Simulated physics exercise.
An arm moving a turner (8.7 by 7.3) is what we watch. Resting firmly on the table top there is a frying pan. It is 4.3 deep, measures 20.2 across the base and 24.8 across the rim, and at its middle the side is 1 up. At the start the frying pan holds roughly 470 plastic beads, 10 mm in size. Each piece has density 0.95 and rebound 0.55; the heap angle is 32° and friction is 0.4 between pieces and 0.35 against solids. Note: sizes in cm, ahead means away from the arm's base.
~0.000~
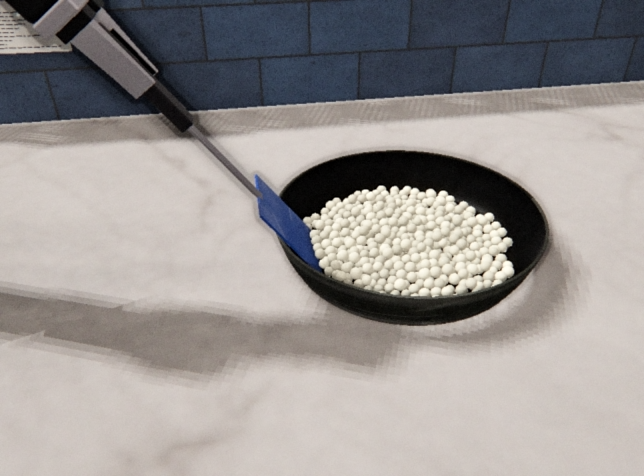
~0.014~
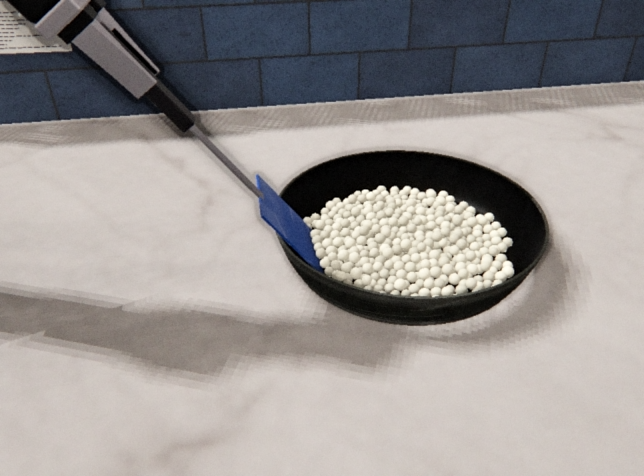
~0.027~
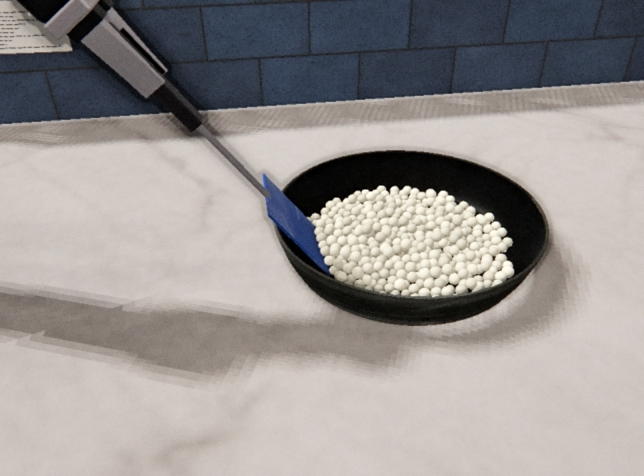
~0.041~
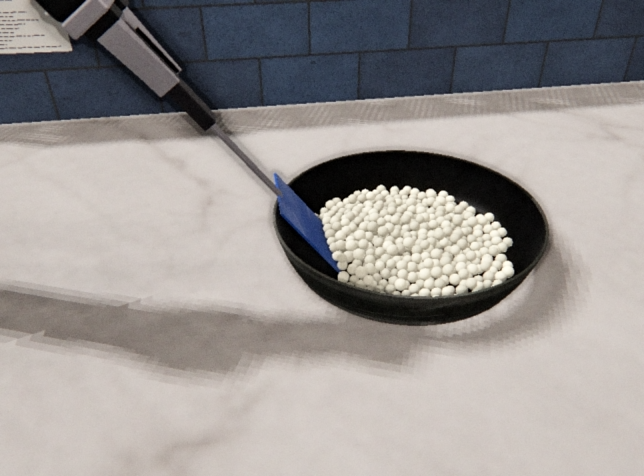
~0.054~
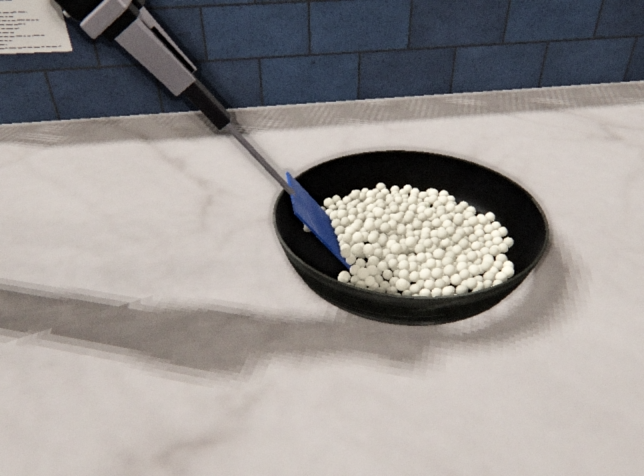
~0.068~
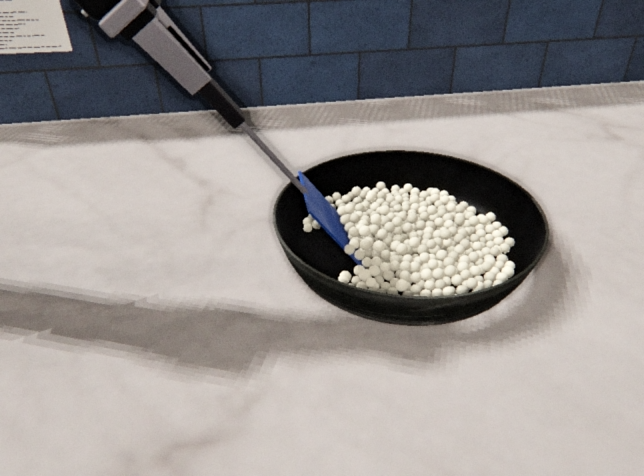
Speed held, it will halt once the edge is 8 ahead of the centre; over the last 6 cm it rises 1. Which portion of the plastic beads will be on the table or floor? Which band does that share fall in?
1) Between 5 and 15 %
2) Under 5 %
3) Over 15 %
(2) Under 5 %.
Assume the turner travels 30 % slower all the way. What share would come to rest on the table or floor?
0 per cent, roughly.
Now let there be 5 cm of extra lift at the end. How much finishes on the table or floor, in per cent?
Some 10 in a hundred.
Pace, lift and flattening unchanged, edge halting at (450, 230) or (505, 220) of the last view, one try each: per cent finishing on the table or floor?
0 % and 20 %.
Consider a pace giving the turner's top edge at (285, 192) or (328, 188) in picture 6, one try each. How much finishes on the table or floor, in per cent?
First try about 0 %, second try about 10 %.
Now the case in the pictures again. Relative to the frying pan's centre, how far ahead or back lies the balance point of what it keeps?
About 4.5 cm ahead.
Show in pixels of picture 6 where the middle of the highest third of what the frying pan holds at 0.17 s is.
Near (452, 221).
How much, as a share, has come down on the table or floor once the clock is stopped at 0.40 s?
Roughly 2 percent.
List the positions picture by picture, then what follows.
The first frame shows the turner top edge at (258, 194), sloping 54°; upper third of the load around (397, 236), from x 310 to 510, top at y 190; 466 in the frying pan.
The second frame shows the turner top edge at (259, 194), sloping 54°; upper third of the load around (397, 236), from x 310 to 510, top at y 190.
The third frame shows the turner top edge at (266, 193), sloping 54°; upper third of the load around (397, 236), from x 310 to 510, top at y 190.
The fourth frame shows the turner top edge at (278, 192), sloping 54°; upper third of the load around (398, 234), from x 310 to 510, top at y 190.
The fifth frame shows the turner top edge at (291, 191), sloping 54°; upper third of the load around (397, 232), from x 310 to 510, top at y 190.
The sixth frame shows the turner top edge at (304, 190), sloping 54°; upper third of the load around (397, 229), from x 310 to 510, top at y 185; 466 in the frying pan.
After 0.12 s, sloping 54°, highest piece 5 above the table; 466 in the frying pan.
After 0.17 s, sloping 54°, highest piece 5 above the table; 466 in the frying pan.
After 0.40 s, sloping 54°, highest piece 5 above the table; 457 in the frying pan, 8 on the table or floor, 1 on the blade or in flight.
After 1.45 s, sloping 54°, highest piece 5 above the table; 457 in the frying pan, 9 on the table or floor.
In the end, 457 in the frying pan, 9 on the table or floor. That is 2 % on the table or floor.
